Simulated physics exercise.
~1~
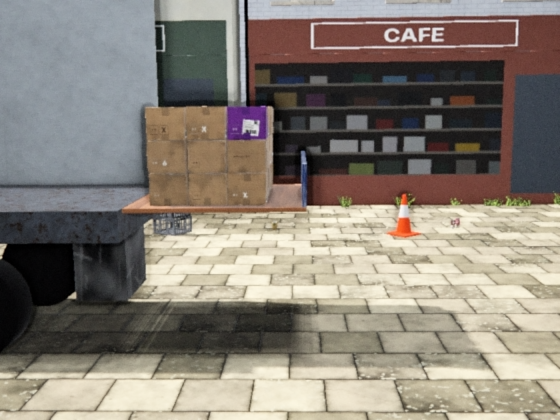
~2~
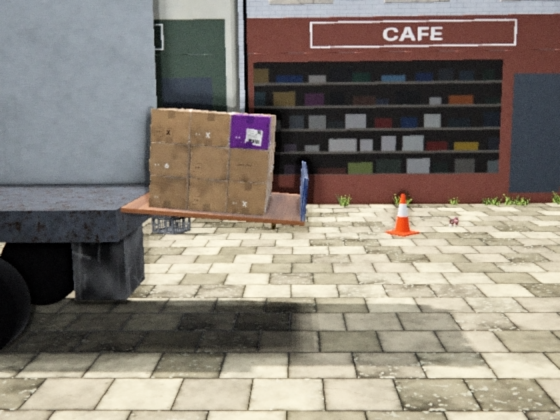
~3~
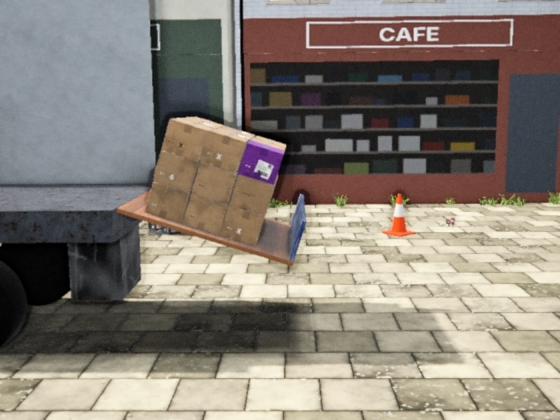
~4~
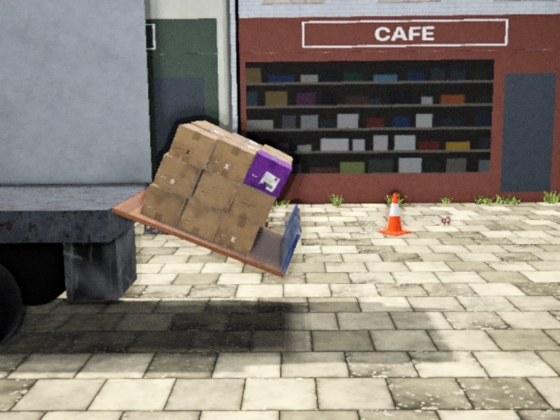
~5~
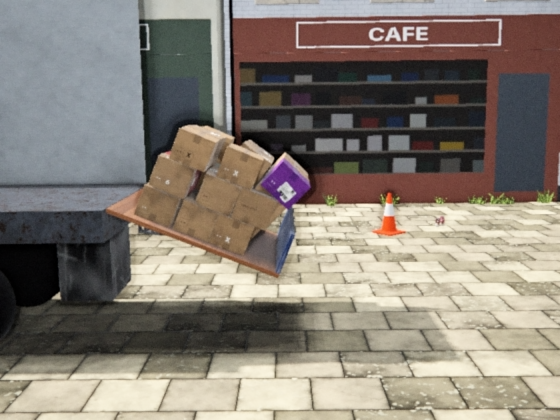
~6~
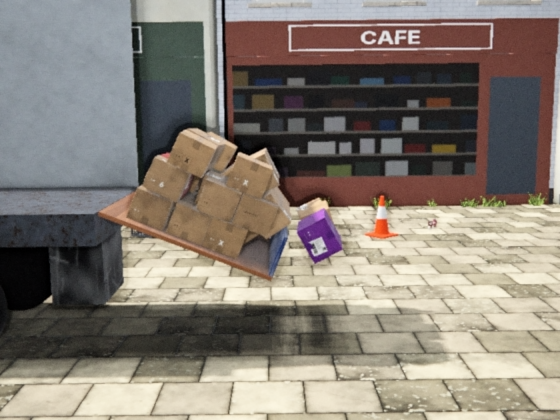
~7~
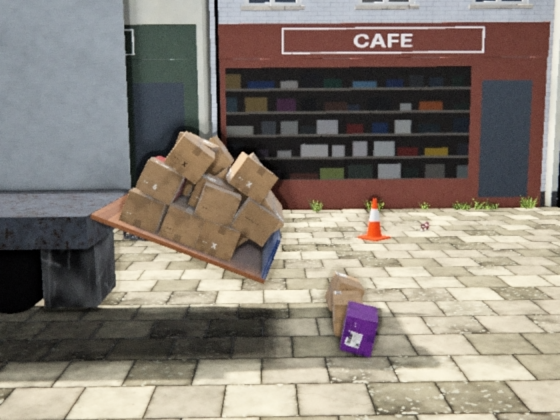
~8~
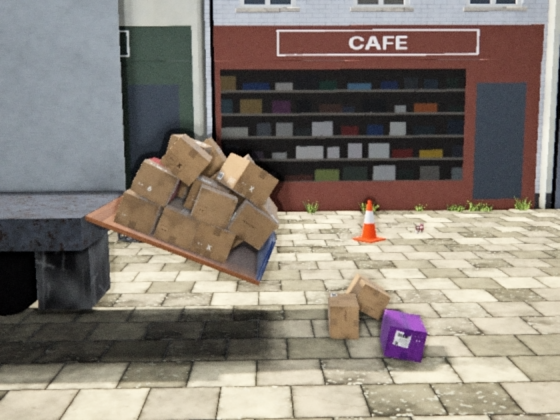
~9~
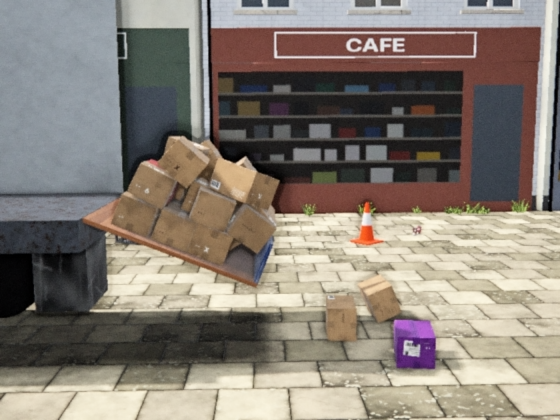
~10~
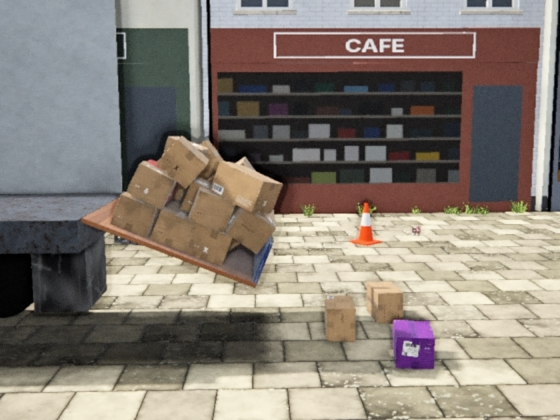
A grey lorry stands at the left of a paved street, seen from the side, with brown taped cartons and one purple carton stacked on its tail lift. Behind are a red cafe front with filled shelves and an orange and white cone. The platform tips down to the right, and the stack leans and loosens. The purple carton tumbles over the outer lip with a couple of brown ones, and they roll across the paving as the camera pans slightly right. The platform stays tilted, holding a jumbled heap, while the purple carton rests upside down near two brown cartons.
